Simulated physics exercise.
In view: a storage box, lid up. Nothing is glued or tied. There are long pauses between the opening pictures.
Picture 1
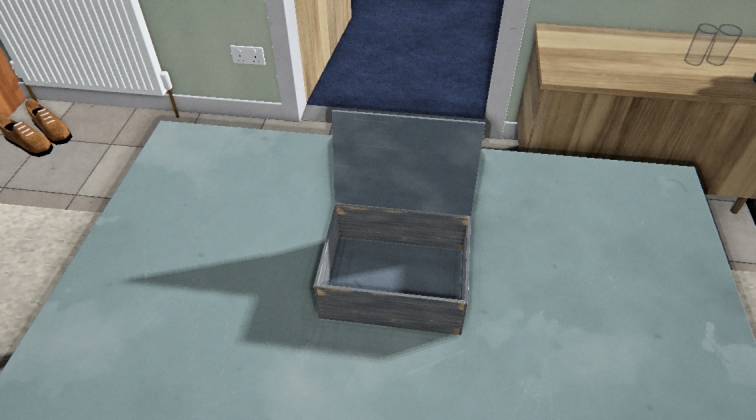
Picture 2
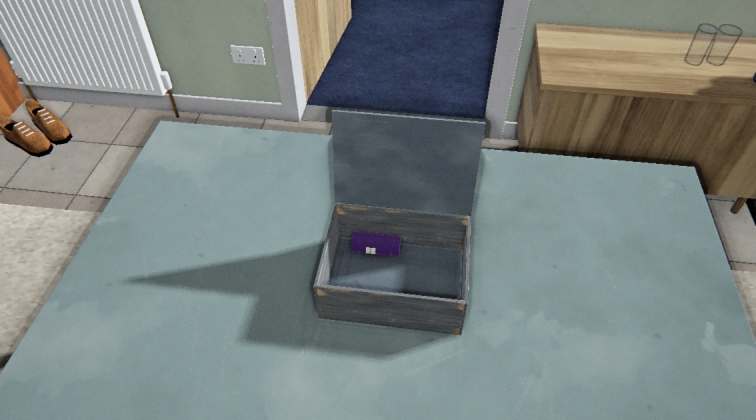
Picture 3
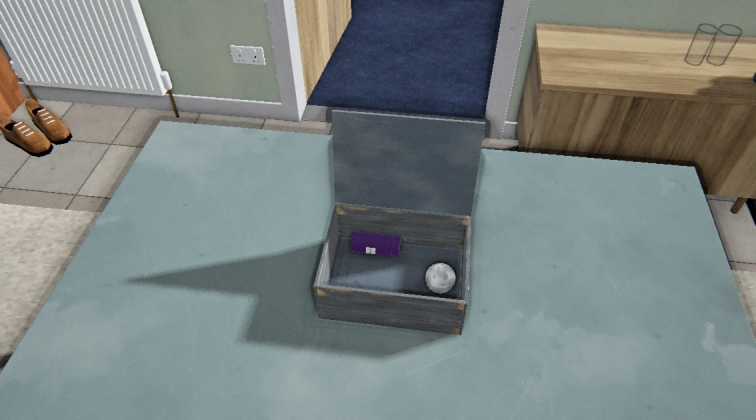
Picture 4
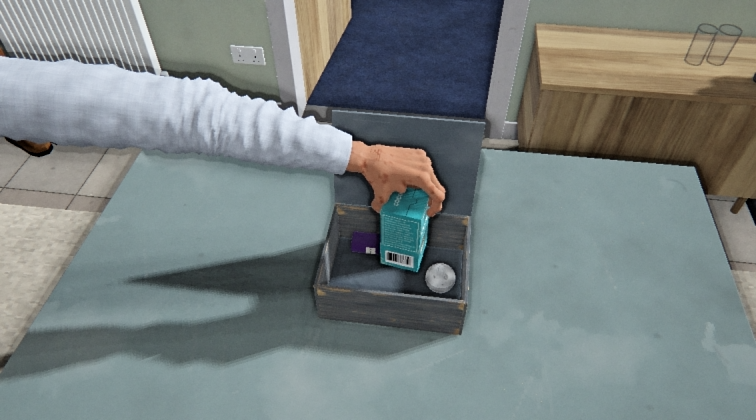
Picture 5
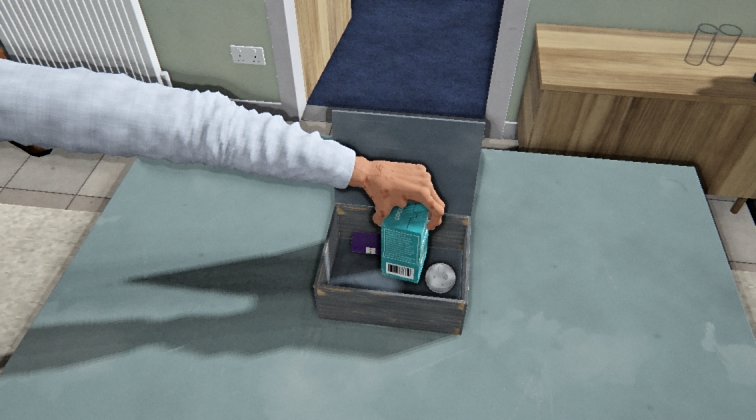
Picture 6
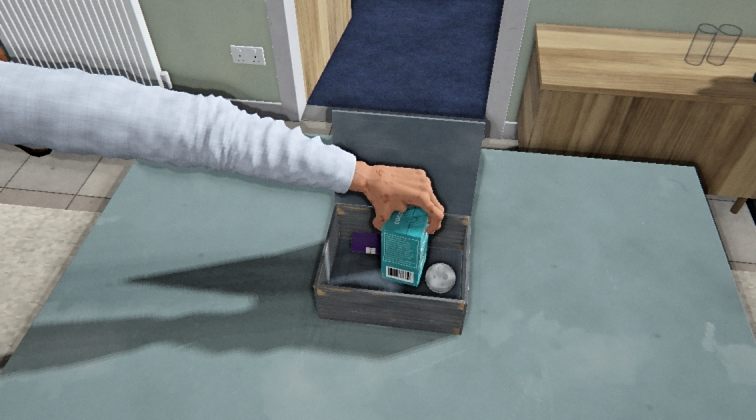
In a room with a radiator, a doorway and a wooden cabinet, a fixed, raised view looks down on a pale blue-green tabletop holding an open grey wooden box. The box is empty at first, then a purple object appears at its back left and a round silvery one at its front right. A light-sleeved arm from the left then lowers a turquoise carton slightly between them, still gripping it.
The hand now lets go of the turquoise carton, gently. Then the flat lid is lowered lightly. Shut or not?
Outcome: The lid is held up.
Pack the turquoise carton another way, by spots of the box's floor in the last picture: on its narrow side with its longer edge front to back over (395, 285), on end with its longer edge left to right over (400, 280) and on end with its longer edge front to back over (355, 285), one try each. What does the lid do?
In the first case it stays ajar; in the second case it will not close; in the third case it will not close.
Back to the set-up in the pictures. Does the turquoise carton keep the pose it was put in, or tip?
It stays as placed.
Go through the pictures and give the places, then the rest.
The last thing is not in view yet, in the first picture.
The last thing is not in view yet; purple shaker (376, 244), in the second picture.
The last thing is not in view yet; purple shaker (376, 244), in the third picture.
On its way; turquoise carton (405, 227), in the fourth picture.
On its way; turquoise carton (406, 240); purple shaker (376, 244), in the fifth picture.
Put in, still held; turquoise carton (406, 244); purple shaker (376, 244), in the sixth picture.
Then, 0.90 s on from there, lid starting down; turquoise carton shifted about its own width near (404, 264).
Then, 1.40 s on from there, lid 71° above the rim; turquoise carton shifted about its own width near (404, 264).
Then, 1.70 s on from there, lid 42° above the rim; turquoise carton shifted about its own width near (404, 264).
In the end, lid 33° above the rim; moved from the start, turquoise carton; the other 2 unmoved. At the end, from the last picture's camera, turquoise carton near (404, 264).
